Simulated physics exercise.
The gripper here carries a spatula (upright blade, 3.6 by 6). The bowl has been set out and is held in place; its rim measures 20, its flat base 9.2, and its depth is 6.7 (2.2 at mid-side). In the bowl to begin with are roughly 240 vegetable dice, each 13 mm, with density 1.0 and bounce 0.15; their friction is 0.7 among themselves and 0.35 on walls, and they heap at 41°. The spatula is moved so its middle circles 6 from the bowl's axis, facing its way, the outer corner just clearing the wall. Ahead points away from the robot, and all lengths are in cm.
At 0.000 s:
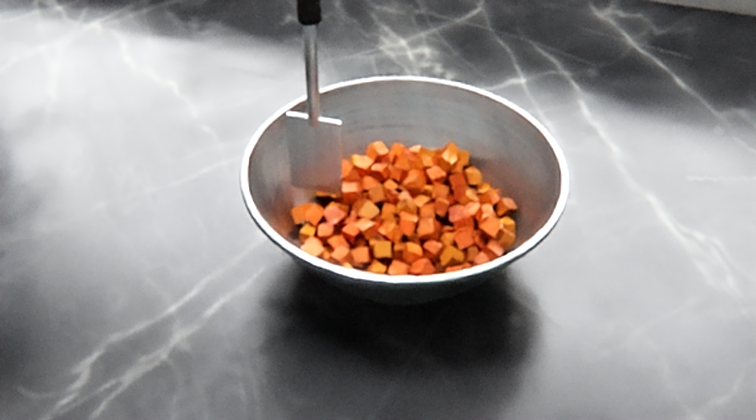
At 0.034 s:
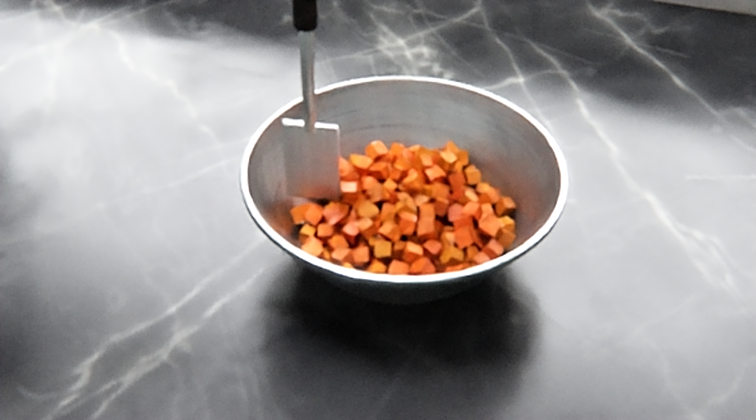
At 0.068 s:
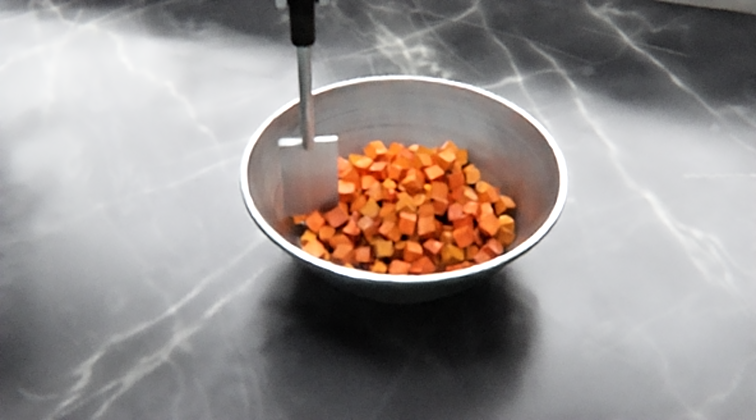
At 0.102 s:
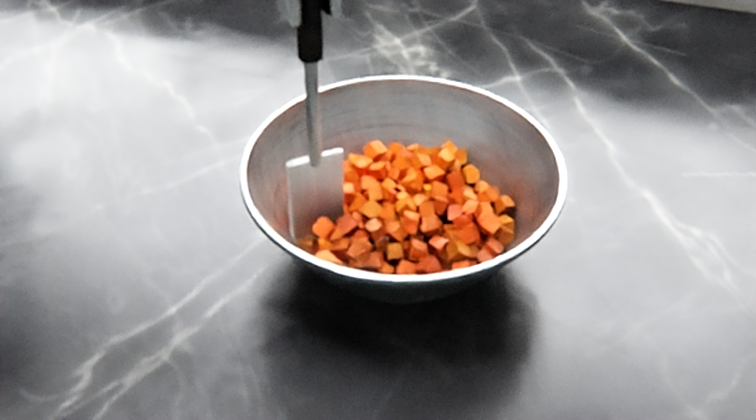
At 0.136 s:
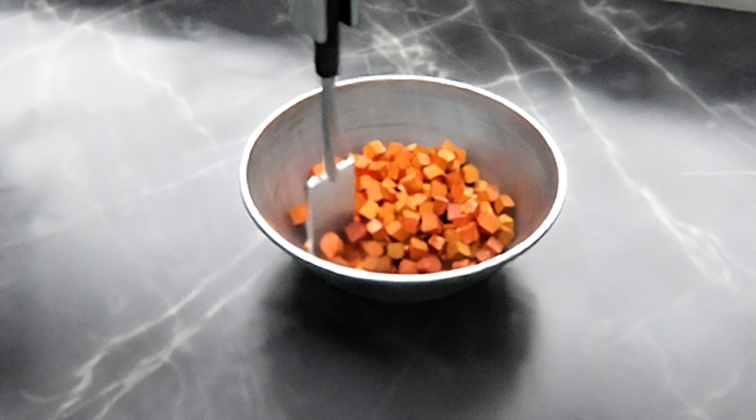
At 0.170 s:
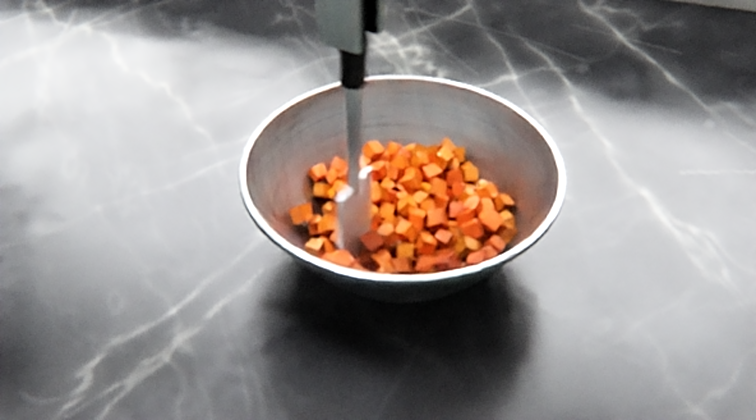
In a metal bowl on a marbled surface, a spatula sweeps through orange vegetable dice.
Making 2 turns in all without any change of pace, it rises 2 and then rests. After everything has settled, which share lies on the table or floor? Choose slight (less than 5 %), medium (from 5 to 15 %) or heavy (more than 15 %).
The share is medium.
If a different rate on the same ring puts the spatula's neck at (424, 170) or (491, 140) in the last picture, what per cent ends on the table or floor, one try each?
About 20 and 20 %.
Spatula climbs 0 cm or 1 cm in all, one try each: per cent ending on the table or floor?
I'd reckon around 20 and 10 per cent.
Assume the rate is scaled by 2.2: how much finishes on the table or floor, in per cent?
Some 20 in a hundred.
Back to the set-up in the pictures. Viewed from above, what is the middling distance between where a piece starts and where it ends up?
Reading: Around 7 cm.
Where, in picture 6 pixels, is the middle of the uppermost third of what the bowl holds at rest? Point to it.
It is centred near (409, 236).
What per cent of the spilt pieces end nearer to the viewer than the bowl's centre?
Some 80 per cent.
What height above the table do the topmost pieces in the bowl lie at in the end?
Around 5.5 cm above the table.
After 0.67 s, 329° round, highest piece 9 above the table; 236 in the bowl, 1 on the table or floor, 2 in flight or on the tool.
After 1.18 s, 223° round, highest piece 6 above the table; 217 in the bowl, 22 on the table or floor.
After 1.63 s, 0° round, highest piece 5 above the table; 217 in the bowl, 22 on the table or floor.
After 2.33 s, 0° round, highest piece 5 above the table; 217 in the bowl, 22 on the table or floor.
In the end, 217 in the bowl, 22 on the table or floor. That is 9 % on the table or floor.
